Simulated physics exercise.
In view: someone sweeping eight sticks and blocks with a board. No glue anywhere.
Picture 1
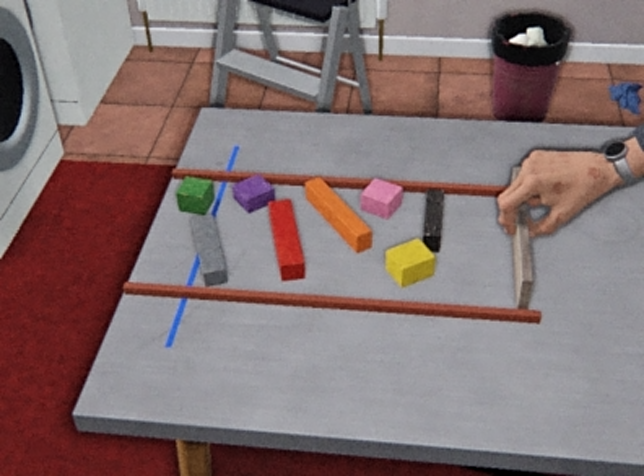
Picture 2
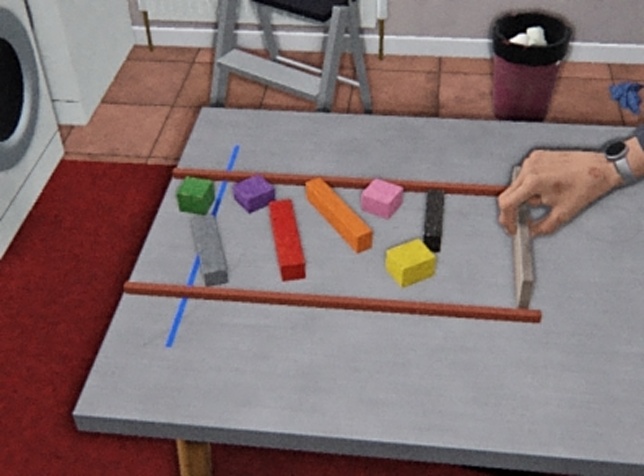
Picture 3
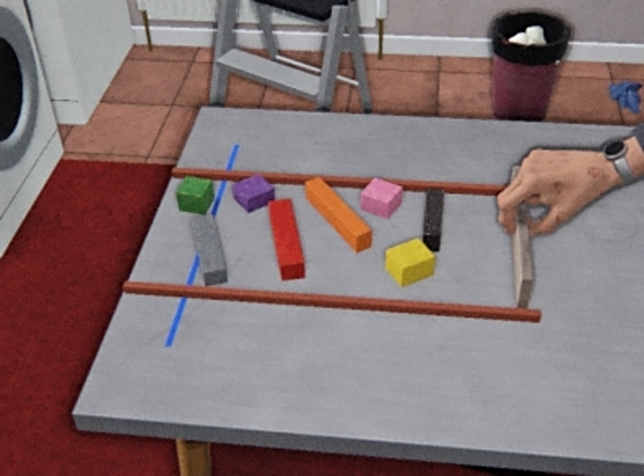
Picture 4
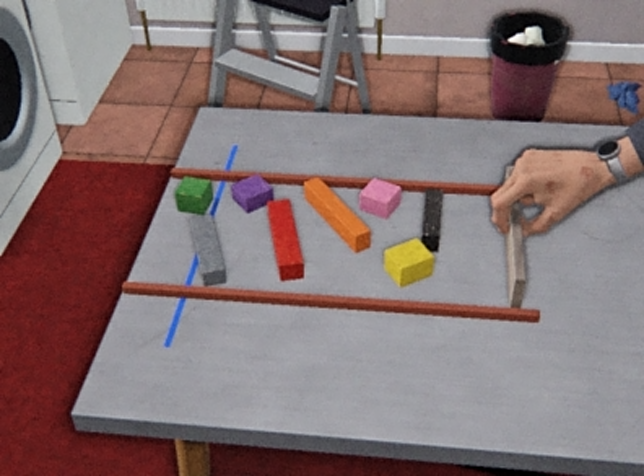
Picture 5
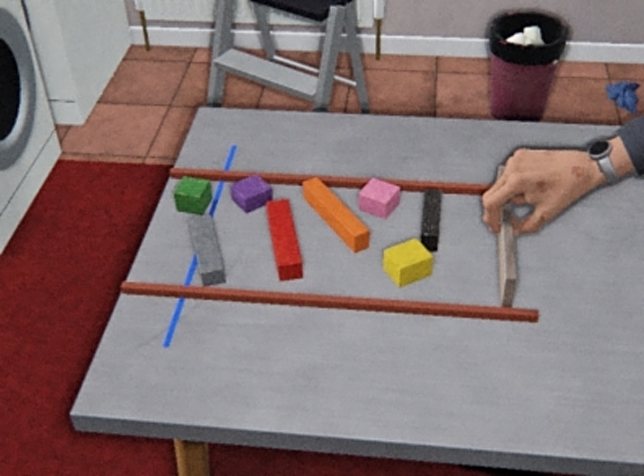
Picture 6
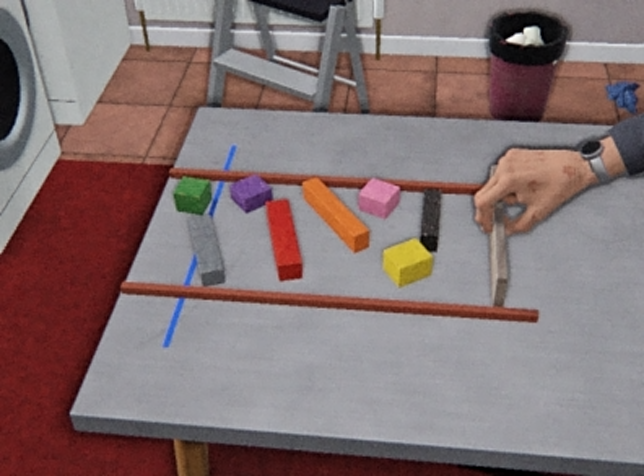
A hand wearing a watch grips an upright board at the right of a grey tabletop, seen from above at an angle in a room with red carpet and brown tiles. Between two reddish rods lie green, purple, pink and yellow blocks and grey, red, orange and black bars, with blue tape at left. The board barely moves at first, then slides slightly left, touching none of them.
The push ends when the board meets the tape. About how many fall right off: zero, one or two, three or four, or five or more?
Outcome: The number that fall off is three or four.
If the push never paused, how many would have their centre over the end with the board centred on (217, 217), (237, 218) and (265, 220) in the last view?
The counts: 3, 1 and 0.
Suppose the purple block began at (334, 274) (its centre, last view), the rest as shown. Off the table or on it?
It is kept.
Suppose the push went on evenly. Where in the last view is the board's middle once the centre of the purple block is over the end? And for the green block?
About (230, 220), and (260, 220) for the other.
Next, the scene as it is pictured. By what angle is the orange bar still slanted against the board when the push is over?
About 30°.
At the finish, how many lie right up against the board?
In contact: 2.
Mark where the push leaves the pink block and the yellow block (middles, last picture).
Near (187, 182) and (175, 245).
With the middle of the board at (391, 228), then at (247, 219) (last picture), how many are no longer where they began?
The counts are 3 and 8.
Soon after, none off yet; green block at rest near (193, 196); grey bar at rest near (207, 250); purple block at rest near (251, 194).
Then, none off yet; green block moved a little near (179, 199); grey bar at rest near (207, 250); purple block moved about its own width near (214, 195).
At rest, the number that fall off is three or four; fallen, purple block, grey bar and green block.
